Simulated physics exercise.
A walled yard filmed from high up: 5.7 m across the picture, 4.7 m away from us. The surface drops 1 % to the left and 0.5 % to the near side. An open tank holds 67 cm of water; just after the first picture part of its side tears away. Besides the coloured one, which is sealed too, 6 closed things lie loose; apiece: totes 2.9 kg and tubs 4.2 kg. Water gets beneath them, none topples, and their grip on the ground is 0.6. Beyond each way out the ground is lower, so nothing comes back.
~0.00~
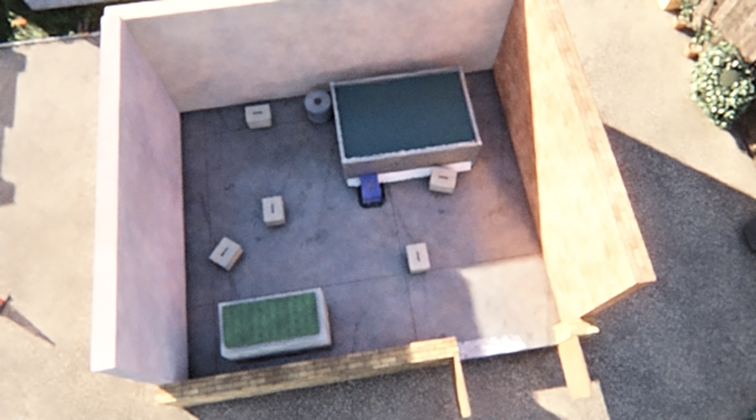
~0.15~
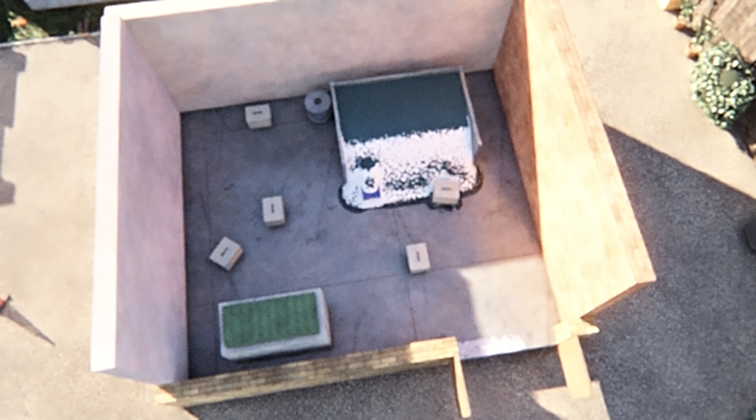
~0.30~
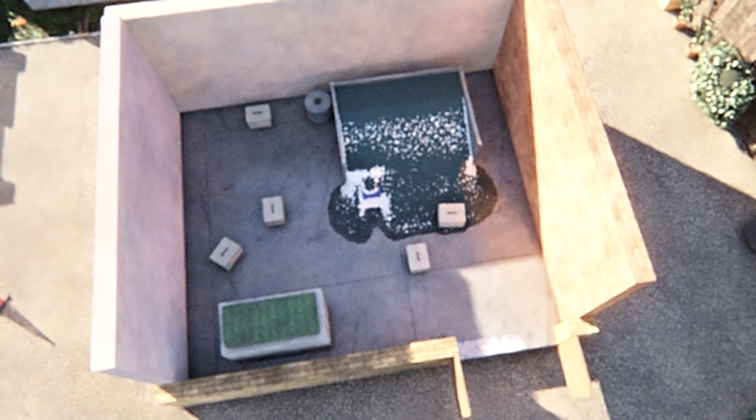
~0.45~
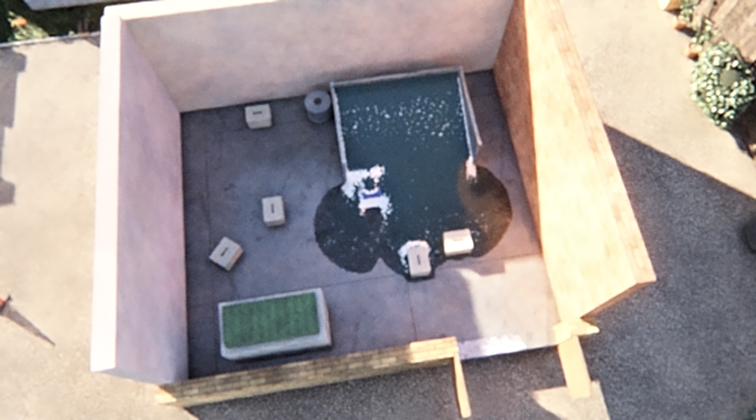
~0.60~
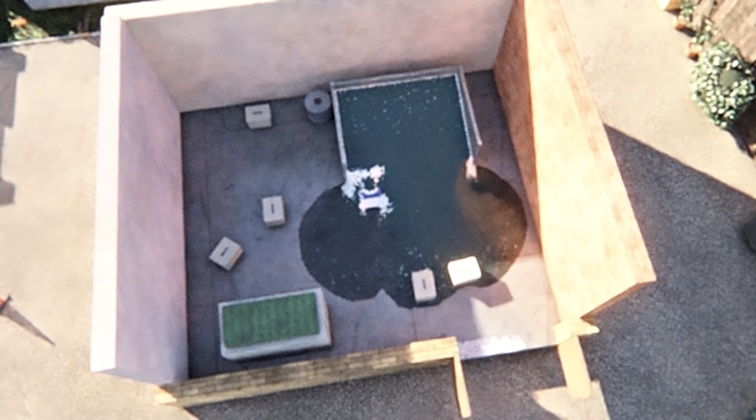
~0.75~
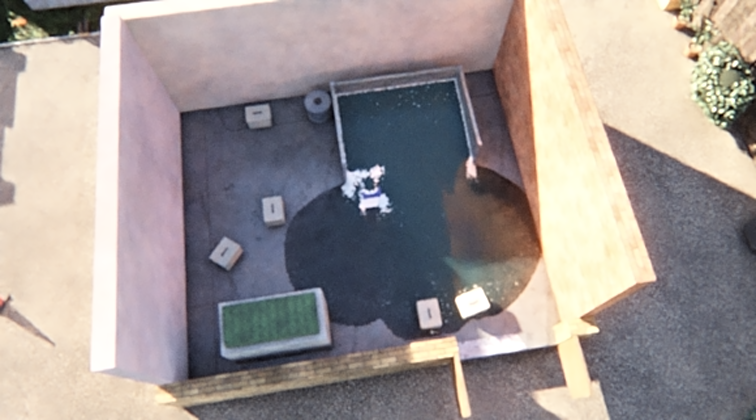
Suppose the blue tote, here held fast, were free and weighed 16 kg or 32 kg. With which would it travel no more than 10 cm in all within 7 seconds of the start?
I expect that neither load is enough.
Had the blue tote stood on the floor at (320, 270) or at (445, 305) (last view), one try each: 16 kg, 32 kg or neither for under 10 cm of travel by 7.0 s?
In turn: It takes the larger; neither holds.
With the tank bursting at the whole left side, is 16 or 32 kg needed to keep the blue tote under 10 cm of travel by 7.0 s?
In that case the lower weight is enough.
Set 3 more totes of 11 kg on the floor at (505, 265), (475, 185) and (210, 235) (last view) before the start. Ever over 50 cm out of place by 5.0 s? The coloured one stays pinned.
In turn: Past it, over, over.
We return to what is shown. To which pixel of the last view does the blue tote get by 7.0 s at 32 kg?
Around (364, 285).
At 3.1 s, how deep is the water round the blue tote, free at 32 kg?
Roughly 11 cm.
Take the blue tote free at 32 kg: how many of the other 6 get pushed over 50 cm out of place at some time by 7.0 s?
I count 5.
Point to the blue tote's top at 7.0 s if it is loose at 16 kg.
Near (345, 344).
After 1.4 s the blue tote would be 240 cm from its start with 16 kg and 134 cm from its start with 32 kg; 9 cm of water round it then.
After 3.1 s the blue tote would be 251 cm from its start with 16 kg and 165 cm from its start with 32 kg; 11 cm of water round it then.
After 4.9 s the blue tote would be 254 cm from its start with 16 kg and 165 cm from its start with 32 kg; 8 cm of water round it then.
After 7.0 s the blue tote would be 254 cm from its start with 16 kg and 165 cm from its start with 32 kg; 7 cm of water round it then.
